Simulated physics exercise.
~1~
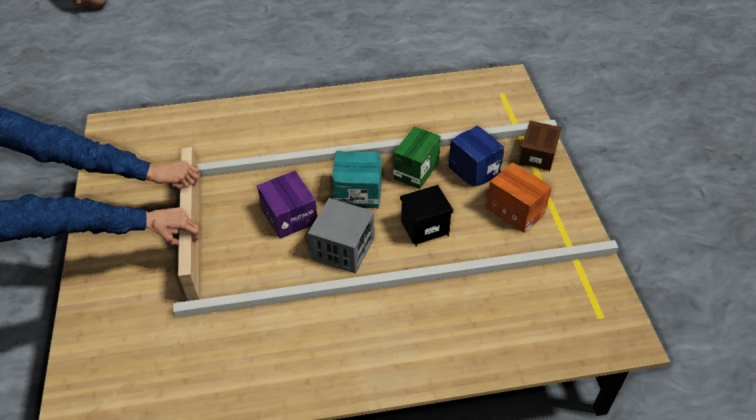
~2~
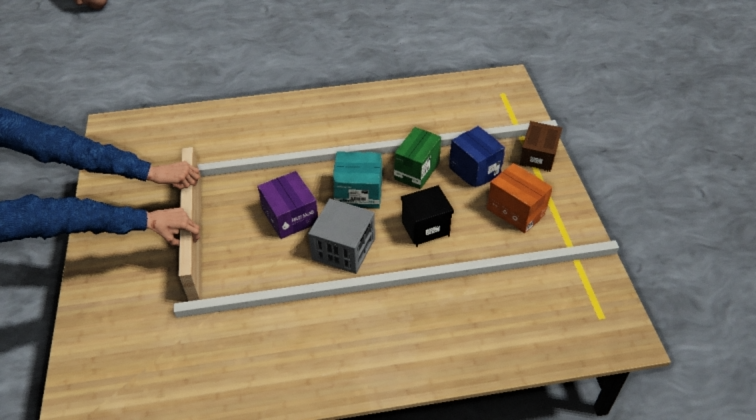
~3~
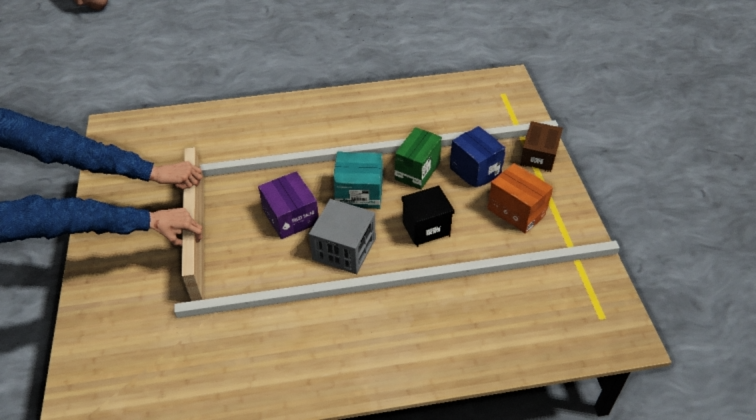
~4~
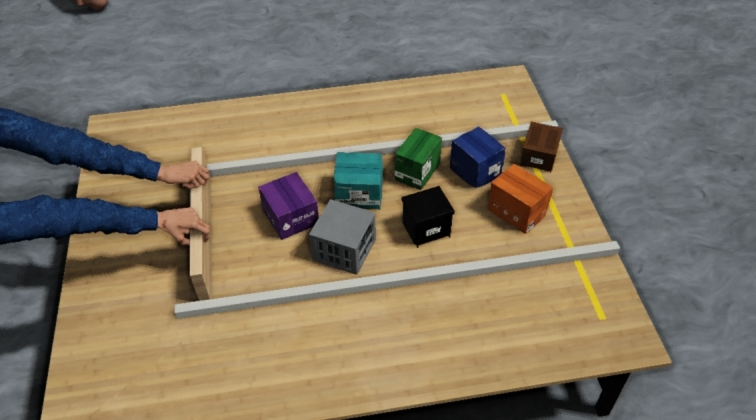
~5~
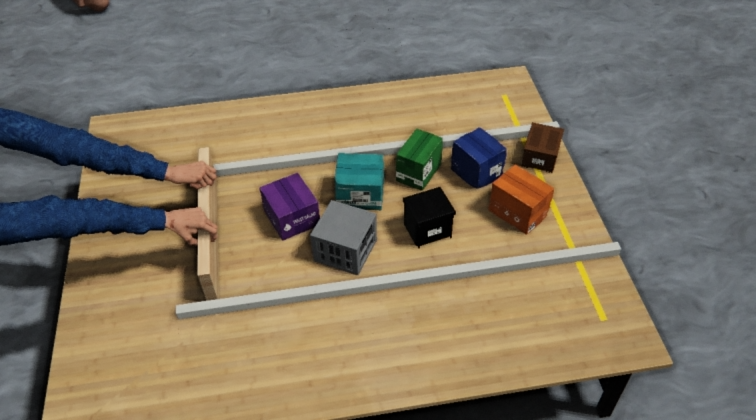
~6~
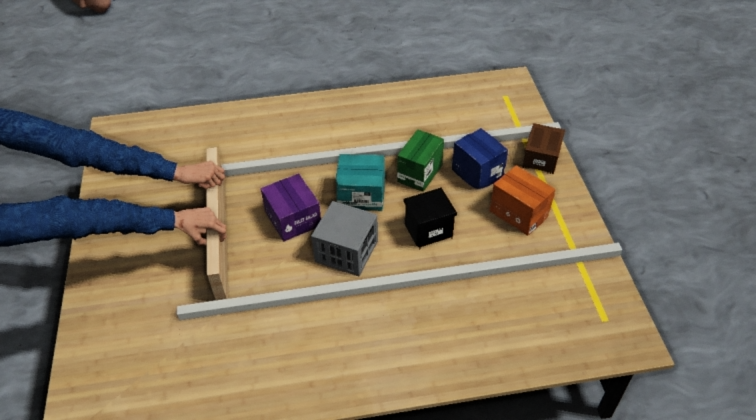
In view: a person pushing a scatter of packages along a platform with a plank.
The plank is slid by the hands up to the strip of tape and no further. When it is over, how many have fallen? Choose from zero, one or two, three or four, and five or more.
When it is over, five or more have fallen.
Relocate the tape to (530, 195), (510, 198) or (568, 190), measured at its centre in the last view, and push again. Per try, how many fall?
Taken one after another, the numbers are 4, 4 and 7.
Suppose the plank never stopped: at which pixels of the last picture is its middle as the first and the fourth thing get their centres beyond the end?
(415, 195), then (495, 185).
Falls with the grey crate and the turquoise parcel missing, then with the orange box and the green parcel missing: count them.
You'd see 3 fallen, and 4 in the other try.
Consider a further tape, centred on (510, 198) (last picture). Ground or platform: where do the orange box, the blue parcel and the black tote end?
Outcome: Orange box ends up off; blue parcel ends up off; black tote is not lost.
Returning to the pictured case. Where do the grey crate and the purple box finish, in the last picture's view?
Grey crate at about (594, 220), purple box at about (567, 172).
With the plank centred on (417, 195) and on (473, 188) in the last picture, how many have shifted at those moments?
It comes to 8 for the first spot, 8 for the other.
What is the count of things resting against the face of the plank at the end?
It ends up touching 2.
Soon after, none off yet; brown tote at rest near (544, 149); orange box at rest near (522, 200); blue parcel at rest near (479, 160).
Then, none off yet; brown tote moved a little near (561, 145); orange box at rest near (522, 200); blue parcel moved about its own width near (531, 153).
Further on, two off so far; brown tote on the ground near (600, 196); orange box moved about its own width near (584, 180); blue parcel falling near (601, 211).
At rest, the number that fall off is five or more; fallen, turquoise parcel, black tote, green parcel, blue parcel, orange box and brown tote.
